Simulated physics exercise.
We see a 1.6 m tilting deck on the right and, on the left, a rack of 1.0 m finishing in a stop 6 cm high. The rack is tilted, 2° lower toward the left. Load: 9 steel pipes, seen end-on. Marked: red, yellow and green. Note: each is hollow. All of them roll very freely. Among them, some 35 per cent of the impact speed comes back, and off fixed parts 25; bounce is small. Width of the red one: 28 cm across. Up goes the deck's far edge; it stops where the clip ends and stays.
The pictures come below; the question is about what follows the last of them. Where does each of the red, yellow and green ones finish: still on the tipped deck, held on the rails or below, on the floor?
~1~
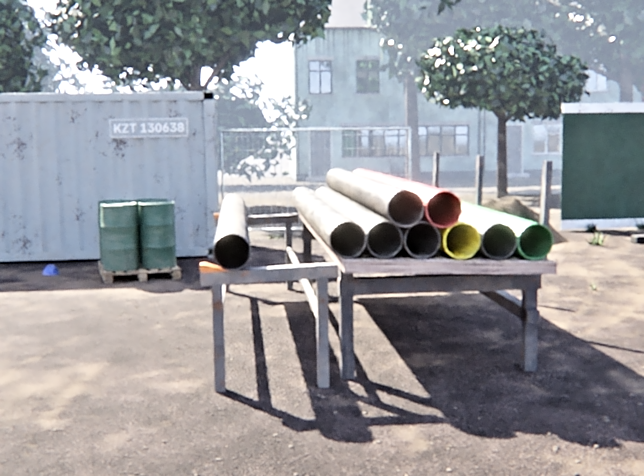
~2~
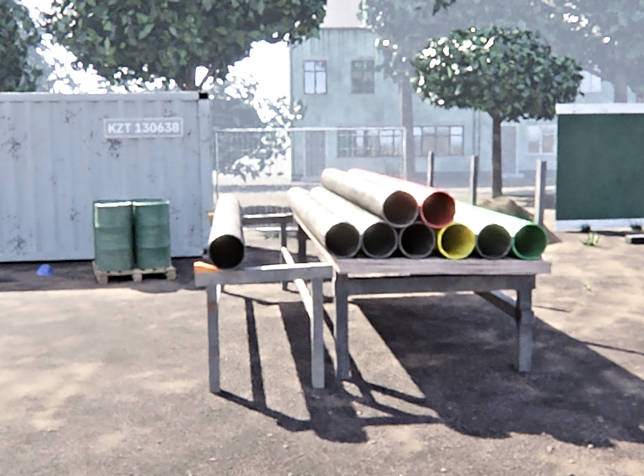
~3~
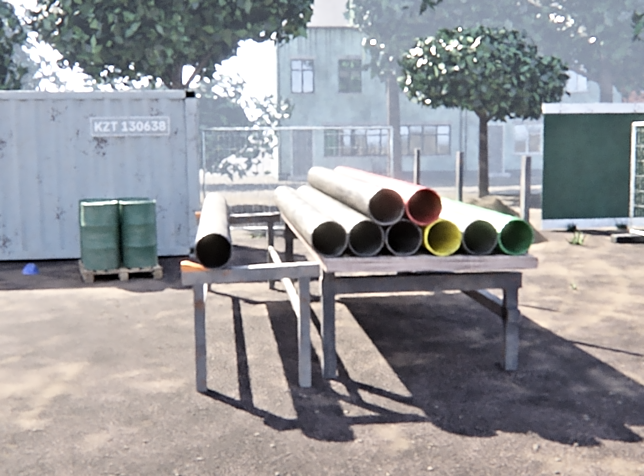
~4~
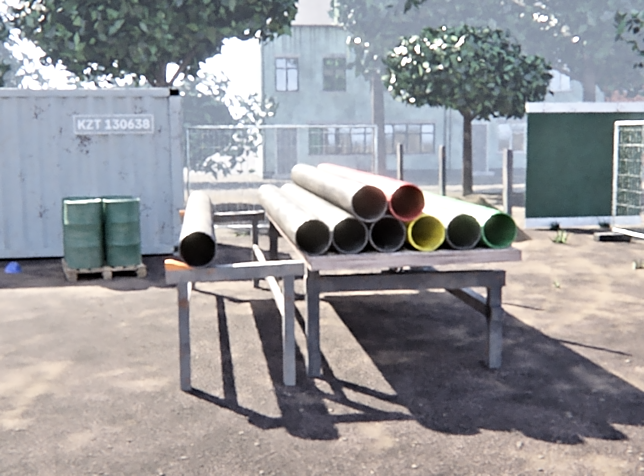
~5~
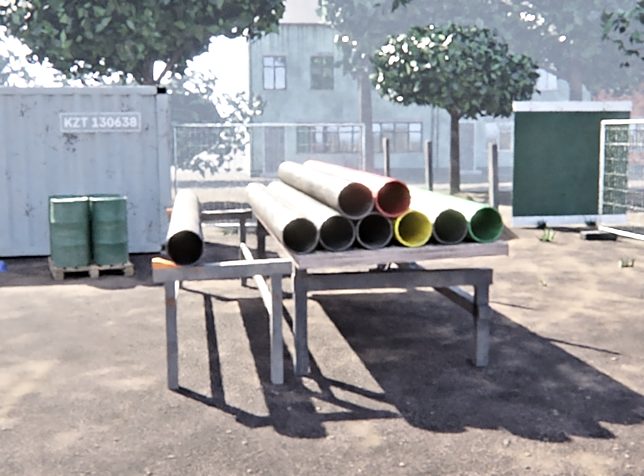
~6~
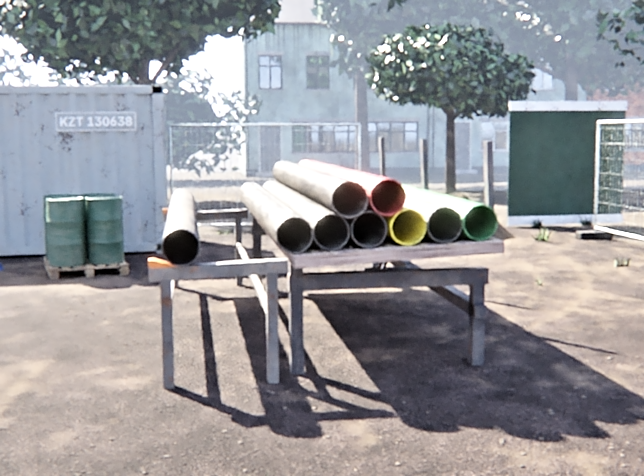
Red: Still on the tipped deck. Yellow: Still on the tipped deck. Green: Still on the tipped deck.
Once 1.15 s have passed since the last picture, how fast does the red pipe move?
Speed: Approx. 0.2 m/s.
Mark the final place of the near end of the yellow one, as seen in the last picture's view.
(329, 233).
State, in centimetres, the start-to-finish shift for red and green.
Roughly: Red 60, green 60.
Then, 1.2 s after the last picture, red is up on others, 55 cm from the hinge, rolling left; yellow is on the deck, 70 cm from the hinge, rolling left; green is on the deck, 130 cm from the hinge, rolling left; 0 lost over the end.
At rest (2.7 s after the last picture), red is up on others, 15 cm from the hinge; yellow is on the deck, 30 cm from the hinge; green is on the deck, 85 cm from the hinge; 0 lost over the end.
